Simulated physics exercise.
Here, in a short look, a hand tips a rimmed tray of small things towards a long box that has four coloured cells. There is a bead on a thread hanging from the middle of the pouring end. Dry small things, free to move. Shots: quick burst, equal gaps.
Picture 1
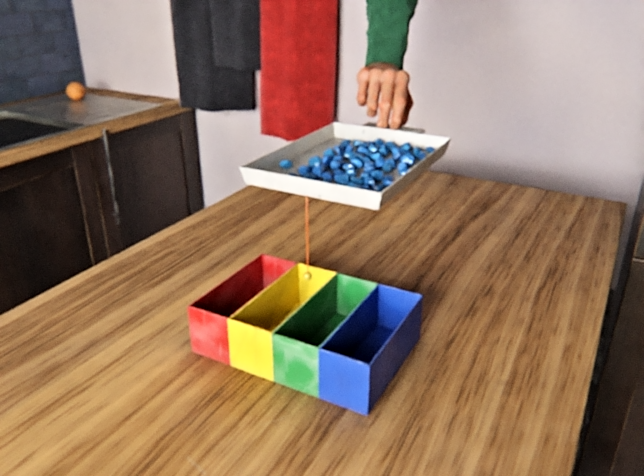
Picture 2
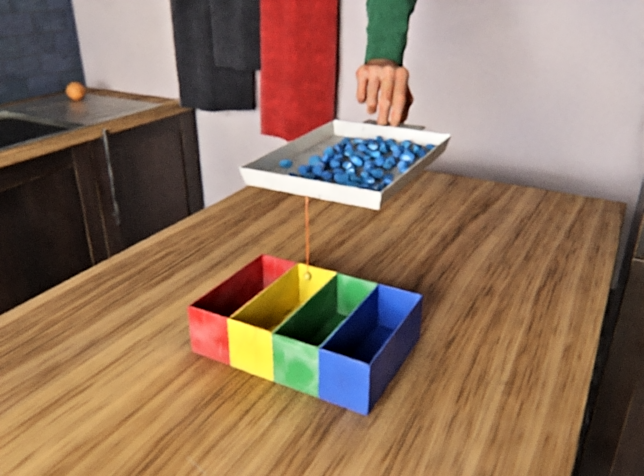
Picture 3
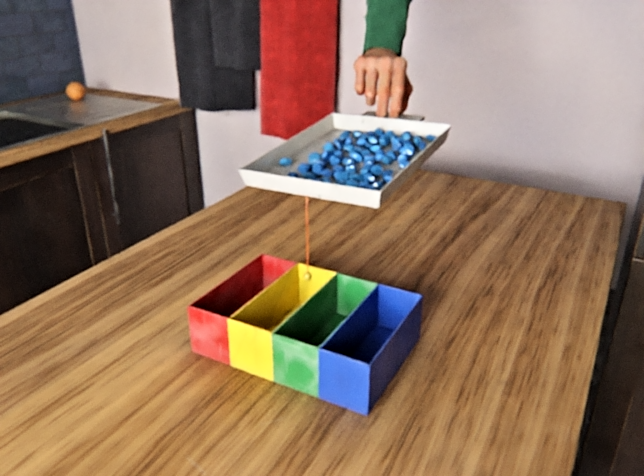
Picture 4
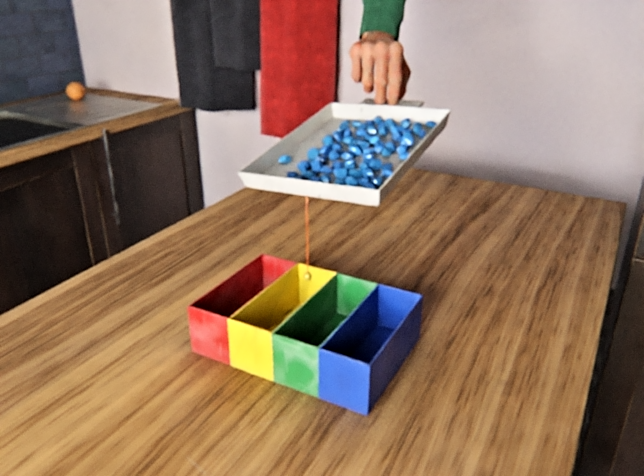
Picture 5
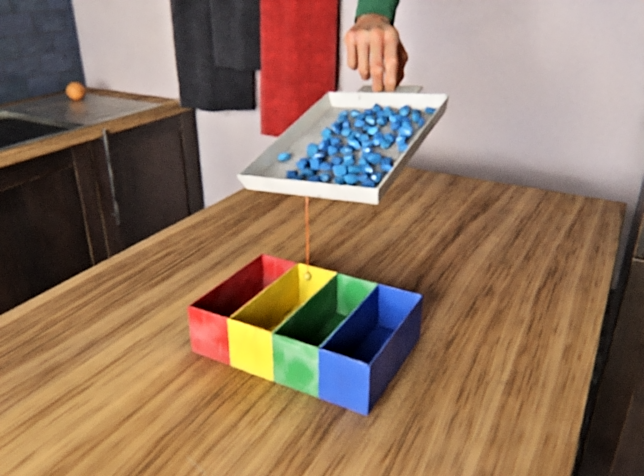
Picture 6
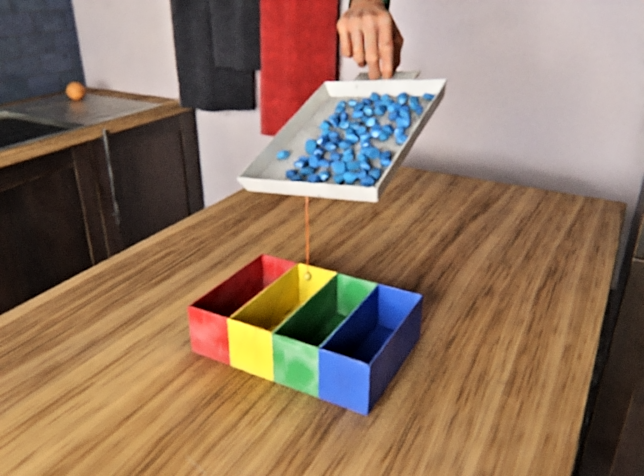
A hand steadily raises the back of a white tray of blue stones above coloured cells.
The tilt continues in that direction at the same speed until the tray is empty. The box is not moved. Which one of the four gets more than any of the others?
Most: Red.
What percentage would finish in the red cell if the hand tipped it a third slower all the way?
About 60 %.
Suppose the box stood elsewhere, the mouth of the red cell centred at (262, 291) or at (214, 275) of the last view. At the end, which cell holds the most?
With the first placing it's the red one, with the second it's the yellow cell.
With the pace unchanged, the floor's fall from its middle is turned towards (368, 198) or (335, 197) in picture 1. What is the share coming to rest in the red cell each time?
The first try gives close to 0 per cent, the second close to 0 per cent.
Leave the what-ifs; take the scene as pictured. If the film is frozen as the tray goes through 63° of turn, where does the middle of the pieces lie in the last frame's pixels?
Near the pixel (294, 154).
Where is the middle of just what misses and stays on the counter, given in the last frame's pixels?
Centre, final frame: Roughly (155, 315).
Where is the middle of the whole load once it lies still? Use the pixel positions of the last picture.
Once it all stops, the middle lies near (239, 331).
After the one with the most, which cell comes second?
The runner-up is the cell in yellow.
Soon after the last picture, tray tipped steeply; all on the tray.
A little later, tray tipped past a quarter turn; about a third on the tray; about a quarter in the red cell; a small part in the yellow cell; about a third falling or outside the box.
Later still, tray tipped past a quarter turn; about half in the red cell; about a quarter in the yellow cell; a stray few in the green cell; about a quarter falling or outside the box.
At rest, tray tipped past a quarter turn; about half in the red cell; about a quarter in the yellow cell; a stray few in the green cell; none in the blue cell; about a quarter outside the box.
